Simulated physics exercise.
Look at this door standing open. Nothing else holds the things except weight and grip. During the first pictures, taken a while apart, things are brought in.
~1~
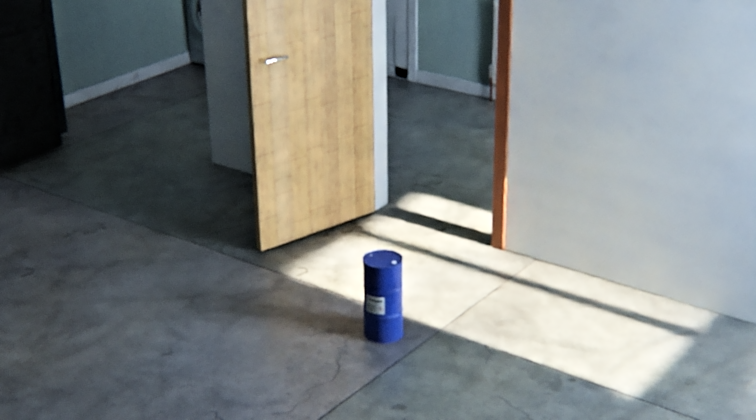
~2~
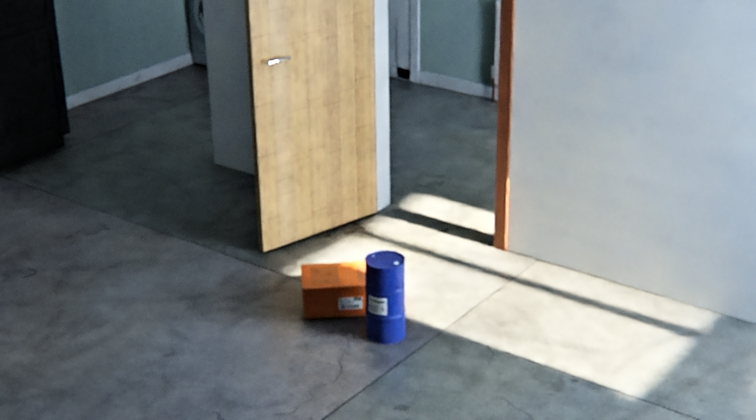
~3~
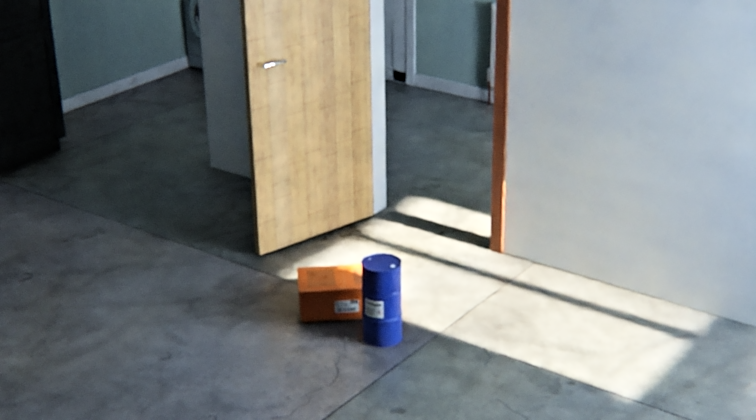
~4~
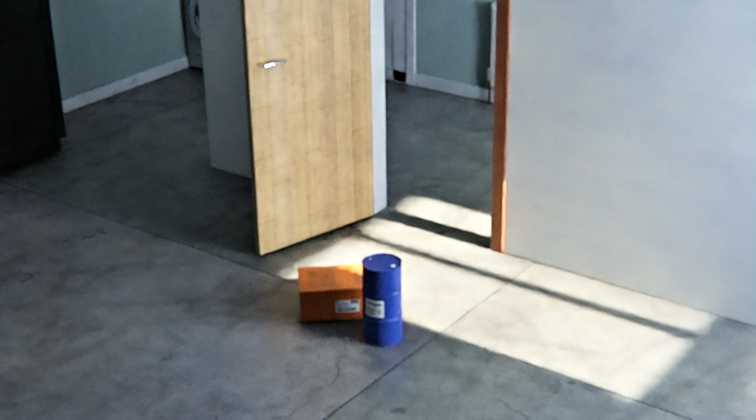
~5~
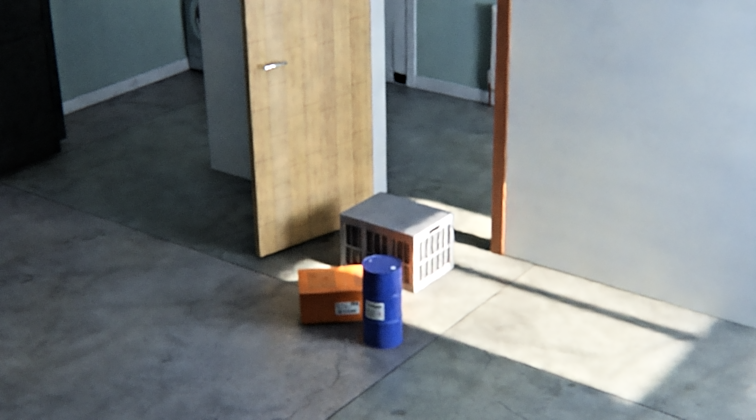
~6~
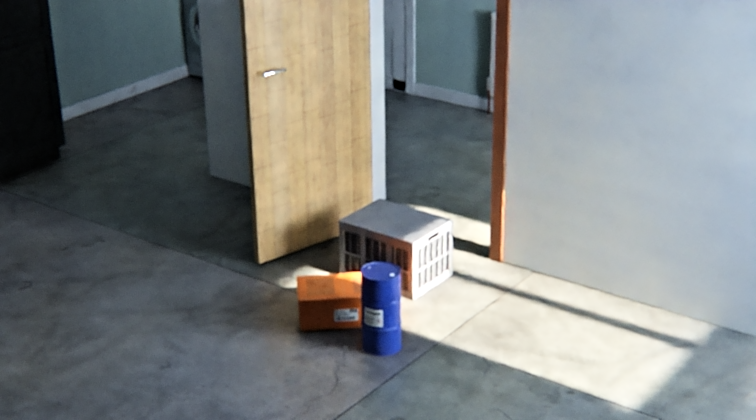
Orange box, then grey slatted crate appearing around a blue canister on a sunlit concrete floor beside a motionless open wooden door.
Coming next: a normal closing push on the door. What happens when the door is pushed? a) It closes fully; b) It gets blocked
The answer is b.
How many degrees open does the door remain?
Some 30°.
Then, 0.80 s past the last view, door at 65°; grey chest displaced a little near (406, 248).
Then, 1.30 s past the last view, door at 45°; grey chest displaced a little near (448, 248).
Finally, door at 30°; moved from the start, grey chest; the other 2 still in place. Final places as the last picture's camera would see them, grey chest near (480, 245).
